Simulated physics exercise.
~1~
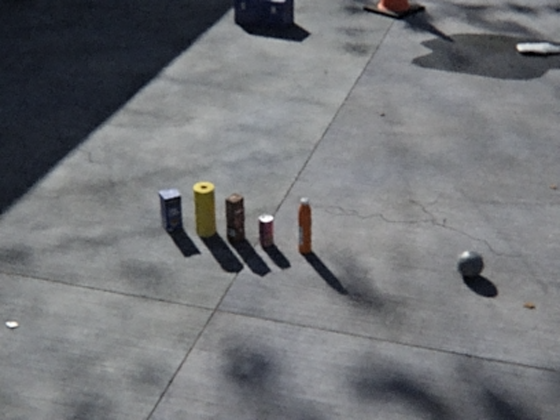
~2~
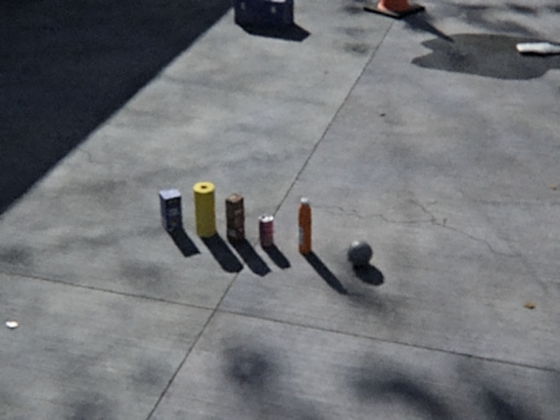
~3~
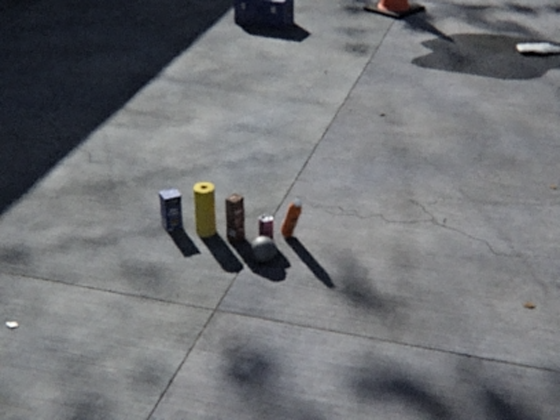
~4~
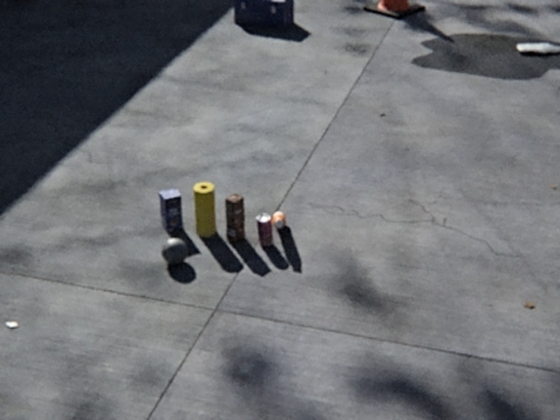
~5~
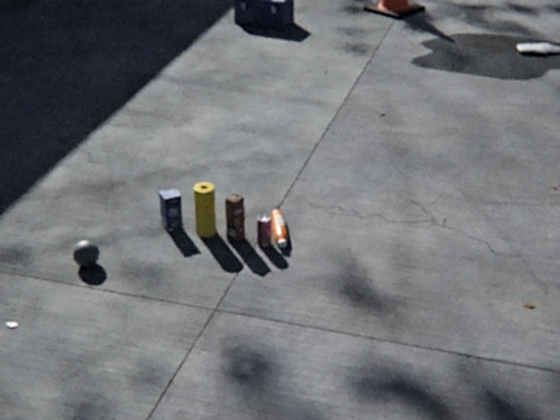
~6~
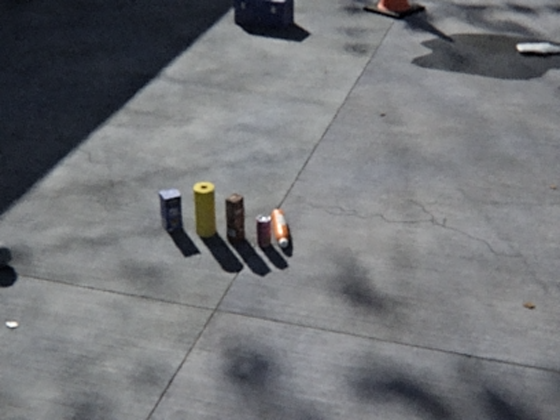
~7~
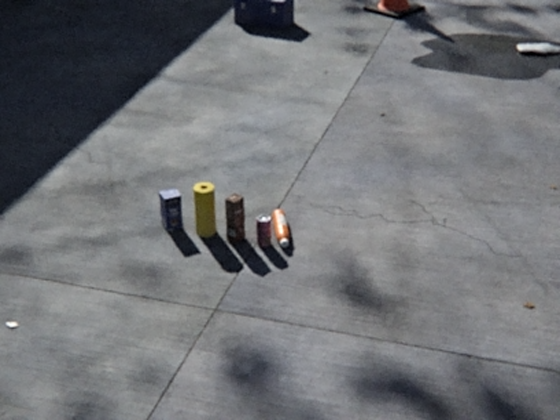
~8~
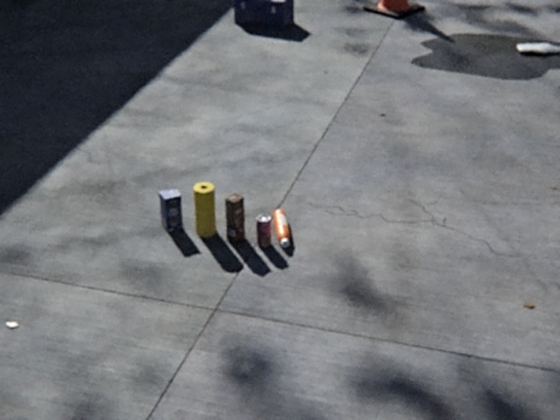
A grey ball rolls leftward across sunlit concrete, seen from above at an angle, toward a short row of objects standing left of centre. From left to right they are a blue carton, a yellow roll, a brown carton, a small pink can and an orange bottle, with a dark shadow at upper left and an orange cone at the top. The ball reaches the orange bottle, which tips leftward and falls beside the can. The ball rolls on past the front of the others and leaves at the left edge. The bottle ends on its side, the other four still upright.
